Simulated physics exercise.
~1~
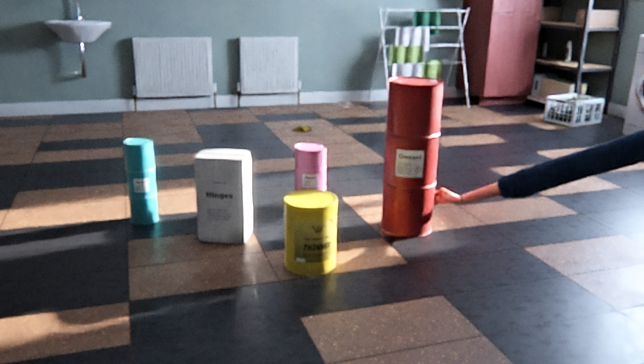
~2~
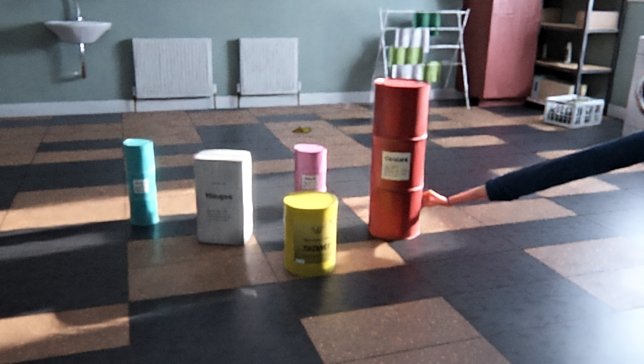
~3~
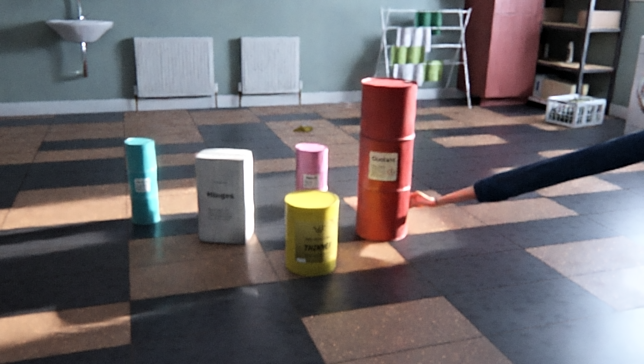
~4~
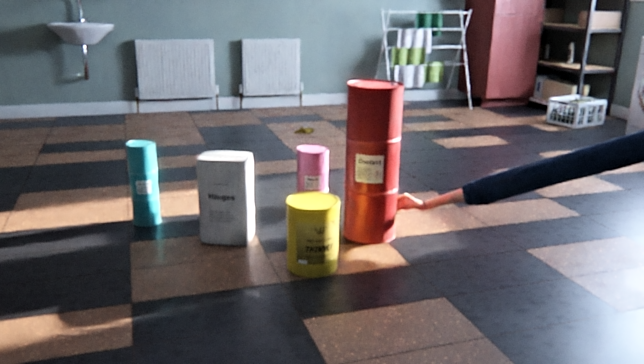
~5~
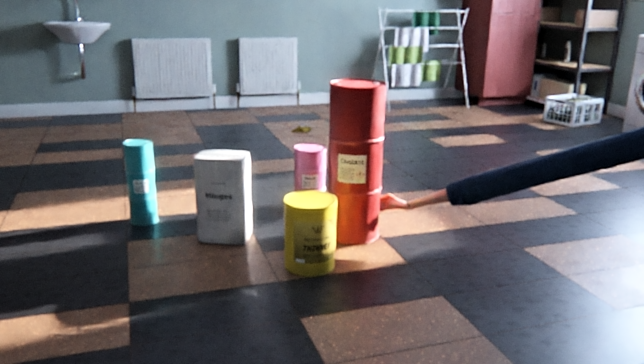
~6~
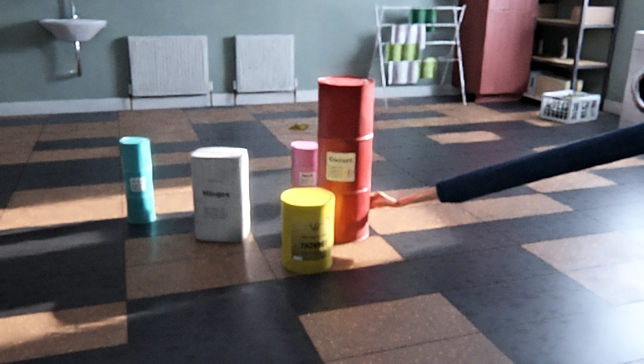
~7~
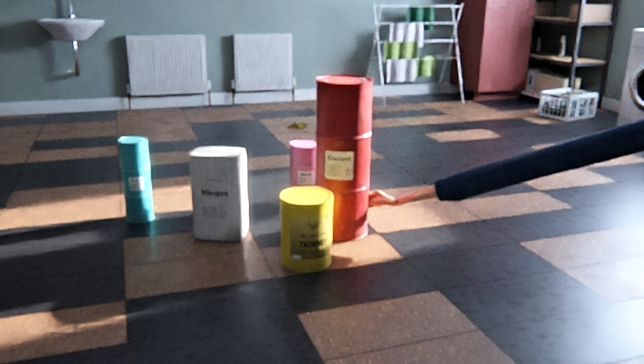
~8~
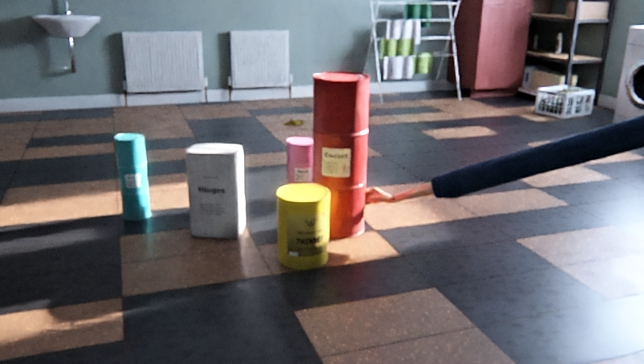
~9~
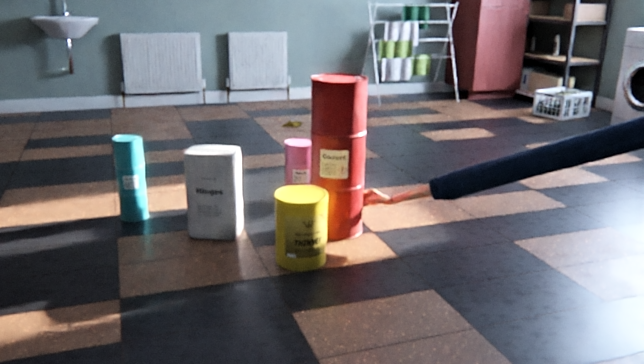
On a floor of dark and tan tiles, in a room with a sink, radiators and shelving along the back, a tall red drum stands to the right of a yellow pail, a white box, a pink canister and a turquoise canister. A dark-sleeved arm reaches in from the right, its outstretched hand at the drum's lower side. The hand pushes the drum steadily left, and it slides upright across the tiles. It passes close behind the yellow pail, then stops beside the pink canister. The drum remains standing with the hand still beside it, and the other containers stay where they were.
